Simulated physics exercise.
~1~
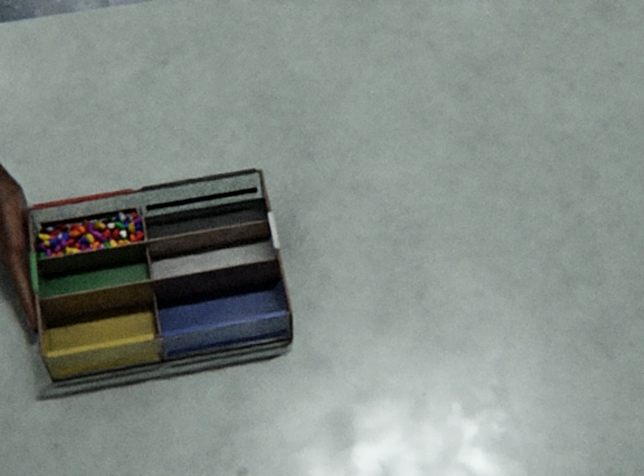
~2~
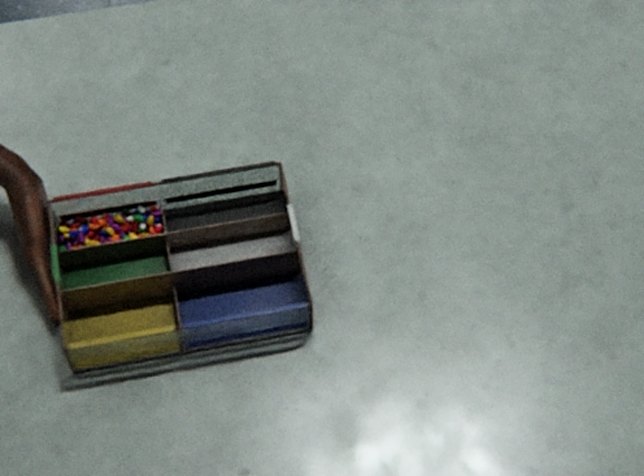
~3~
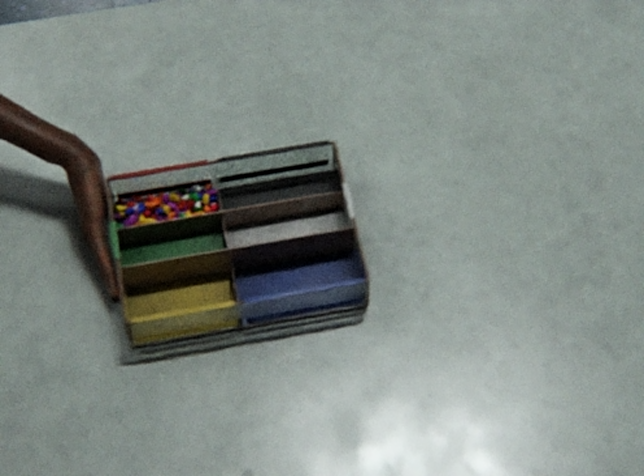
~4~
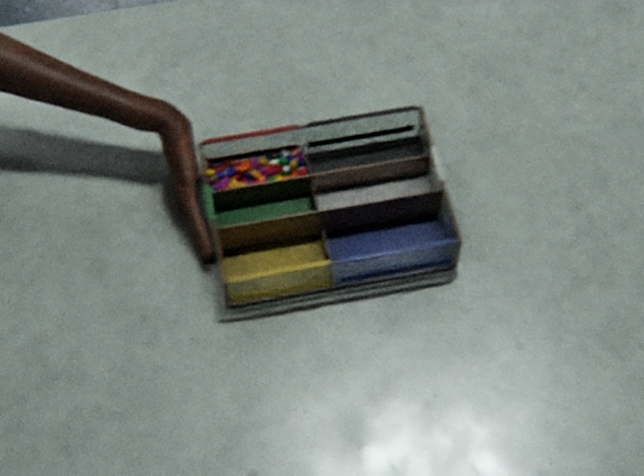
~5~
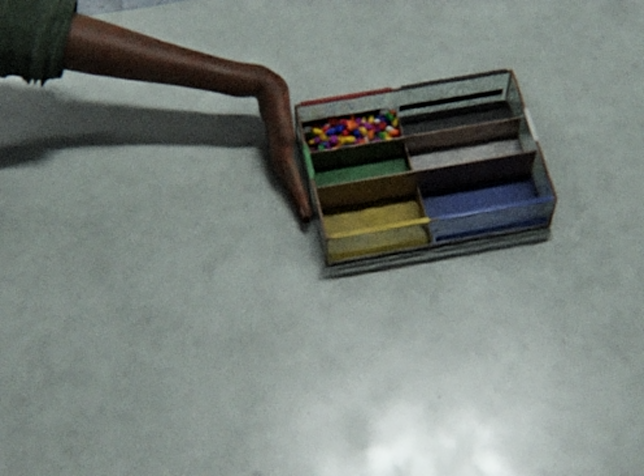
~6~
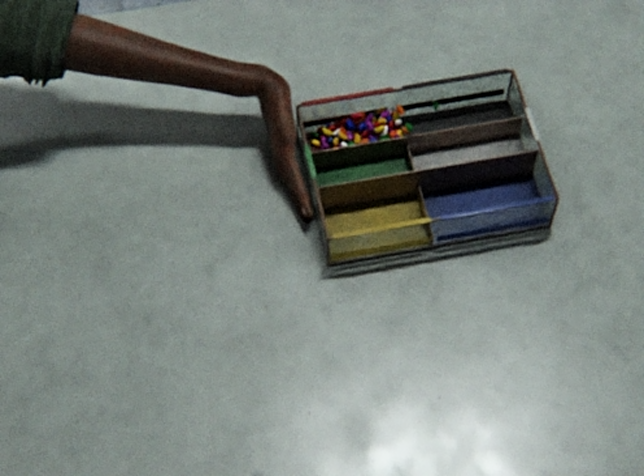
A divided tray with colorful jelly beans in its back left compartment slid across a pale surface, a hand at its left side, moving right and away until it stopped, the candies shifting slightly but still gathered in that compartment.
